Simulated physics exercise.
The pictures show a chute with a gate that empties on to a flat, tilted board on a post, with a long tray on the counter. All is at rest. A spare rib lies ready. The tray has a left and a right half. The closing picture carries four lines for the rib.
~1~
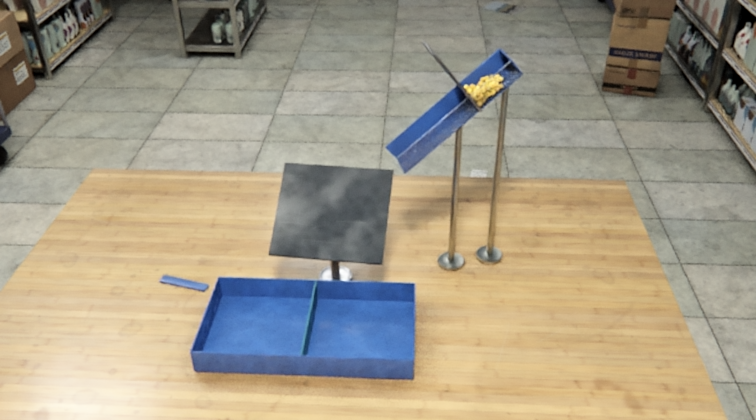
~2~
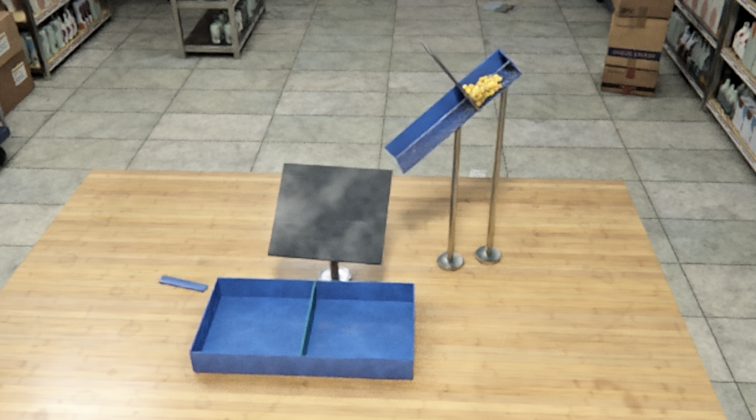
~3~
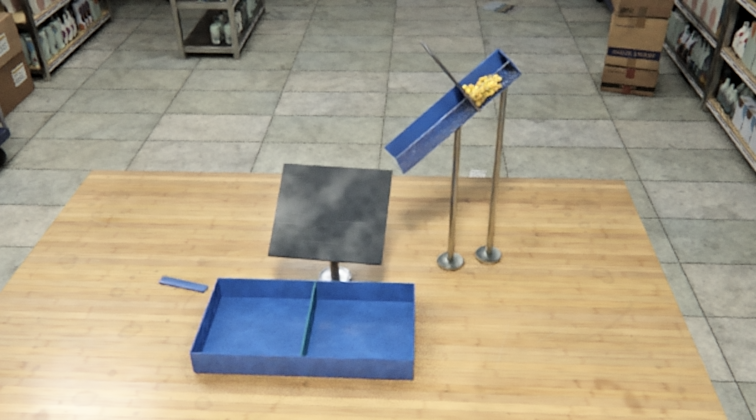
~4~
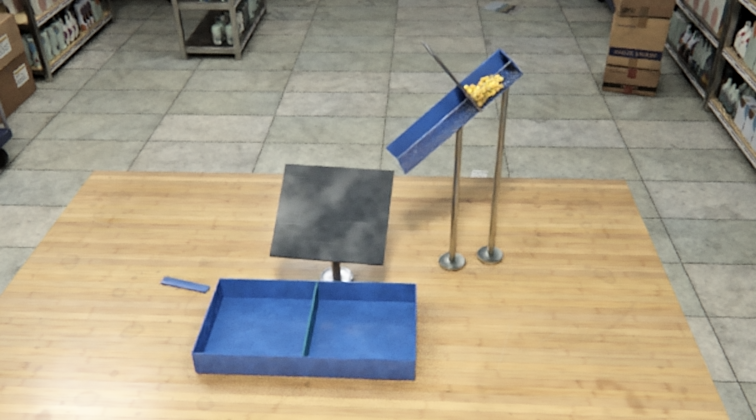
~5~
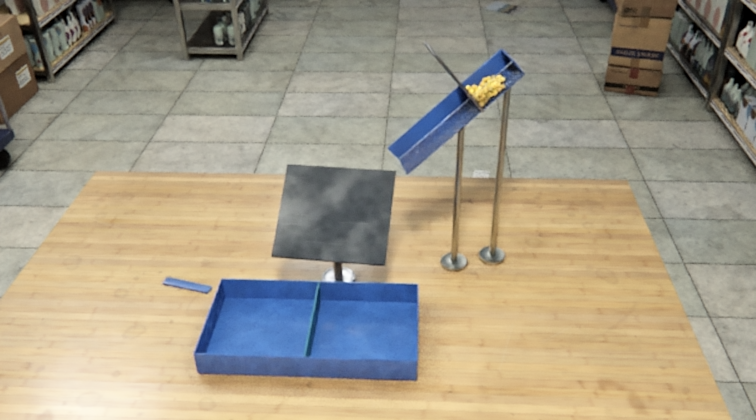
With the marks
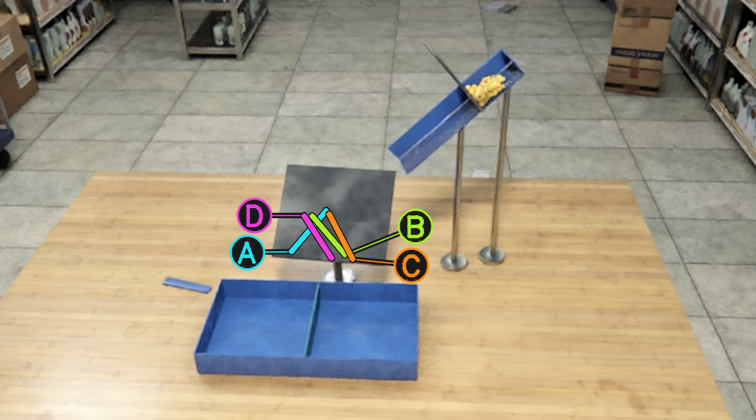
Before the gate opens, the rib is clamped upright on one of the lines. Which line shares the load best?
A.
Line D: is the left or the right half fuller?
More lands on the right.
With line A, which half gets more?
More lands on the left.
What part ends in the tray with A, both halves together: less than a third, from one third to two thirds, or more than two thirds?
Line A gives more than two thirds.
On the marked copy, line A from (326, 210) to (291, 251); line B from (312, 215) to (345, 254); line C from (329, 213) to (352, 259); line D from (304, 215) to (331, 258).
With A, of what is caught, close to two thirds in the left half, close to a third in the right.
With B, of what is caught, only a few in the left half, all but a few in the right.
With C, of what is caught, a small share in the left half, all but a few in the right.
With D, of what is caught, only a few in the left half, all but a few in the right.
